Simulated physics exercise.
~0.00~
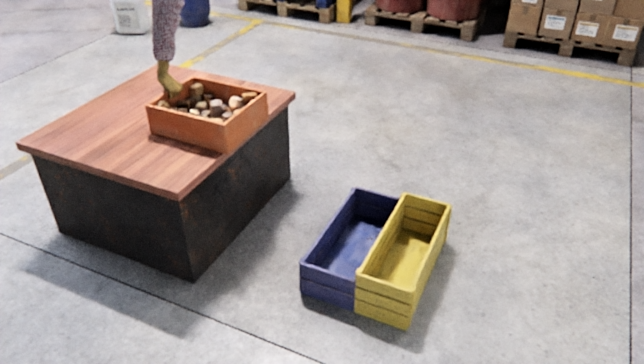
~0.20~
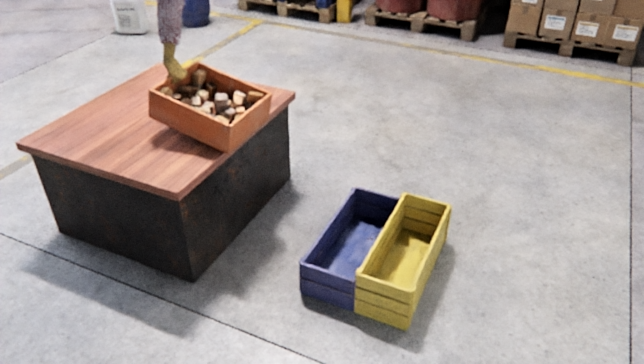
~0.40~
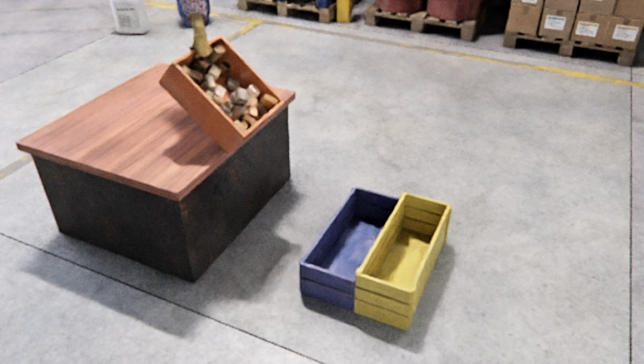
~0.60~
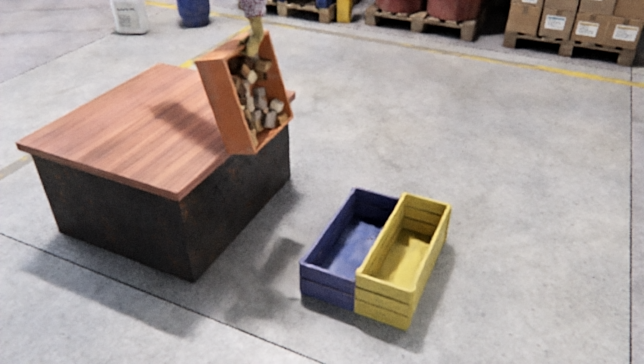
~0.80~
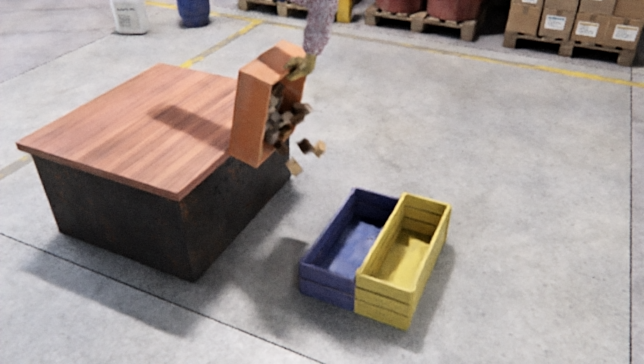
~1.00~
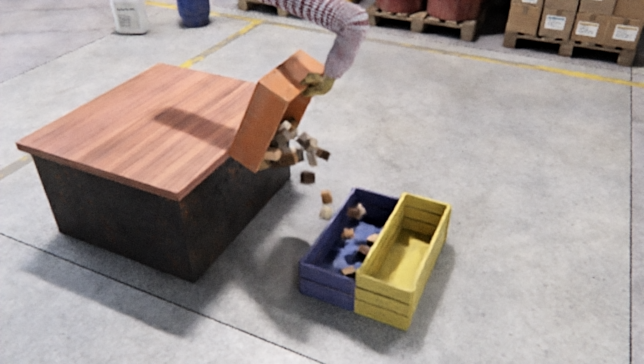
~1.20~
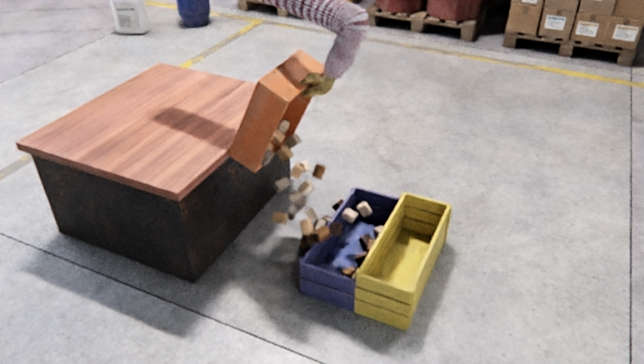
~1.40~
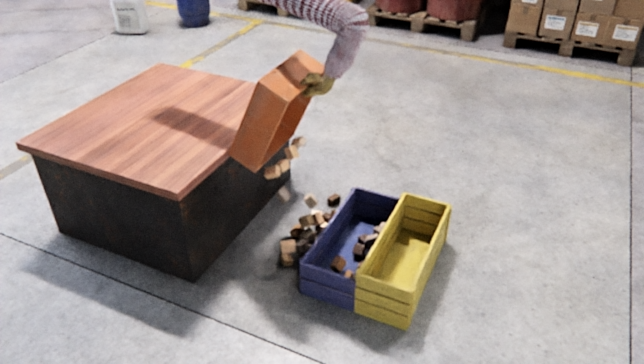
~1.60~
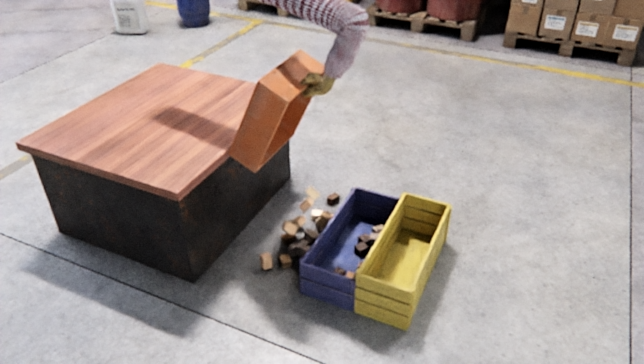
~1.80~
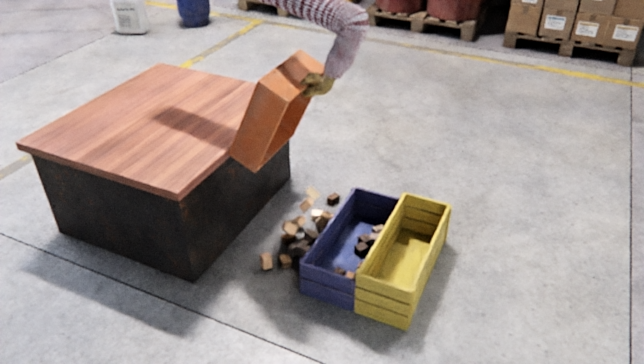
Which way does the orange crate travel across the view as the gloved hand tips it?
The orange crate moves to the right, going from the bench top to past the bench's edge as it tips.
